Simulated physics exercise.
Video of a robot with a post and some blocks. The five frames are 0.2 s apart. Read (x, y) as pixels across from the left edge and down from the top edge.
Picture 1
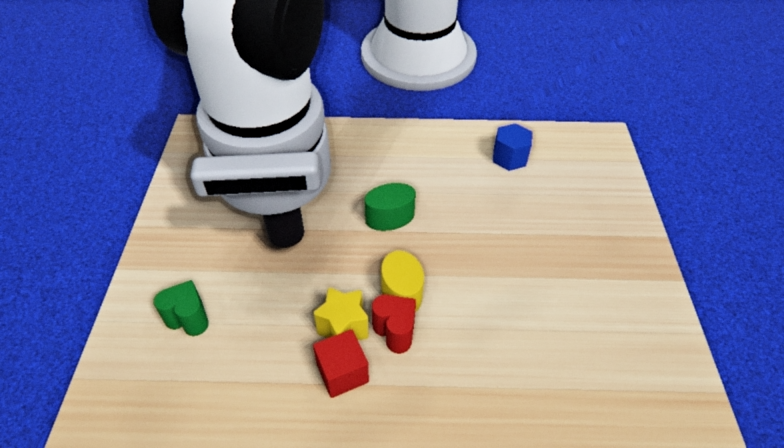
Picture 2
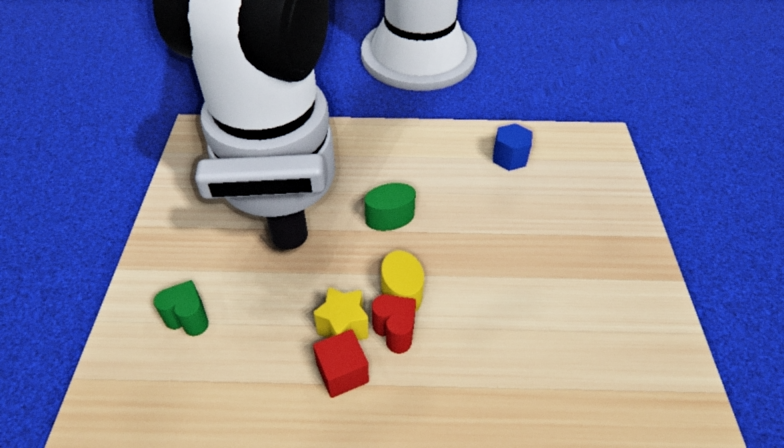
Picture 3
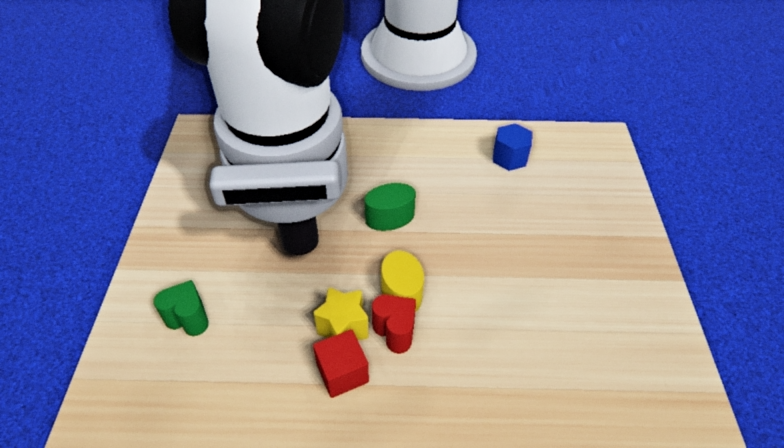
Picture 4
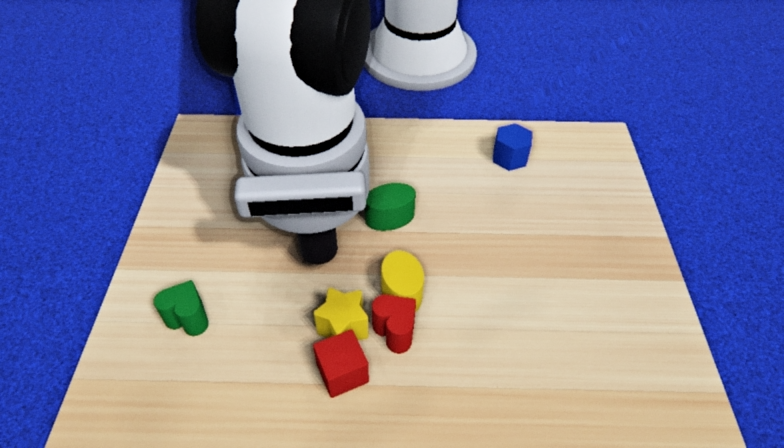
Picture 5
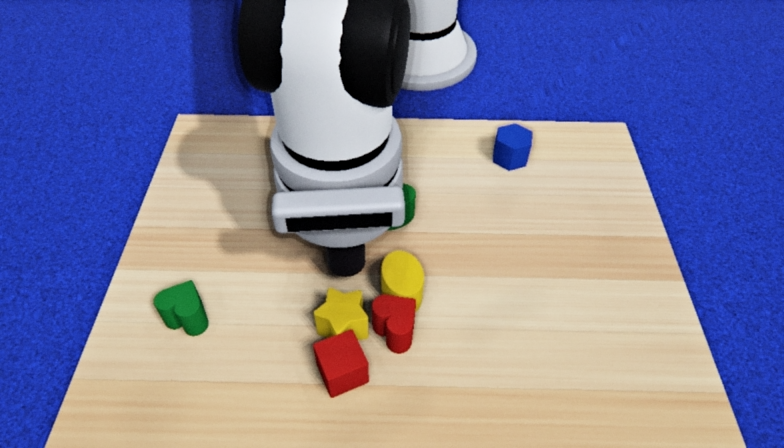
A white robot arm glides right above a wooden board while the colored blocks stay still.
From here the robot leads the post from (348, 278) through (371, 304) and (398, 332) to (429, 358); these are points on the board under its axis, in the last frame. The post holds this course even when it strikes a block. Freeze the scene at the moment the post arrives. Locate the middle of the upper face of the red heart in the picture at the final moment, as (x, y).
My estimate: (467, 369).
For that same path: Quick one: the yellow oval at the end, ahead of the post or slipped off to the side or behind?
The post moves past it.
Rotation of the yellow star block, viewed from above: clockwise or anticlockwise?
My prediction: CW.
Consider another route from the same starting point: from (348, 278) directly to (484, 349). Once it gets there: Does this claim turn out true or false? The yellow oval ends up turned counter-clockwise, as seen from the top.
That is true.
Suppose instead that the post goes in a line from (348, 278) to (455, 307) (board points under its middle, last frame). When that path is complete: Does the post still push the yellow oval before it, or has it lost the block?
Expect to find it ahead of the post.
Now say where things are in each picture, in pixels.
In the first picture, post tip (286, 234); block tops, red square block (340, 354); yellow star block (342, 308); red heart (396, 311); yellow oval (403, 272).
In the second picture, post (290, 236); blocks unchanged.
In the third picture, post (301, 241); blocks unchanged.
In the fourth picture, post (319, 250); blocks unchanged.
In the fifth picture, post (347, 262); red square block (340, 354); yellow star block (342, 308); red heart (396, 311); yellow oval (403, 272).
The first path, step by step. One third of the way, post (371, 289); yellow star block (344, 313), turned 20° clockwise; red heart (399, 314); yellow oval (411, 275), turned 15° anticlockwise.
Two thirds of the way, post (398, 317); red square block (336, 361); yellow star block (352, 317), turned 60° clockwise; red heart (431, 342); yellow oval (419, 279), turned 40° anticlockwise.
At the end, post (430, 344); red square block (336, 361); yellow star block (352, 317), turned 60° clockwise; red heart (467, 369), turned 15° anticlockwise; yellow oval (419, 279), turned 40° anticlockwise.
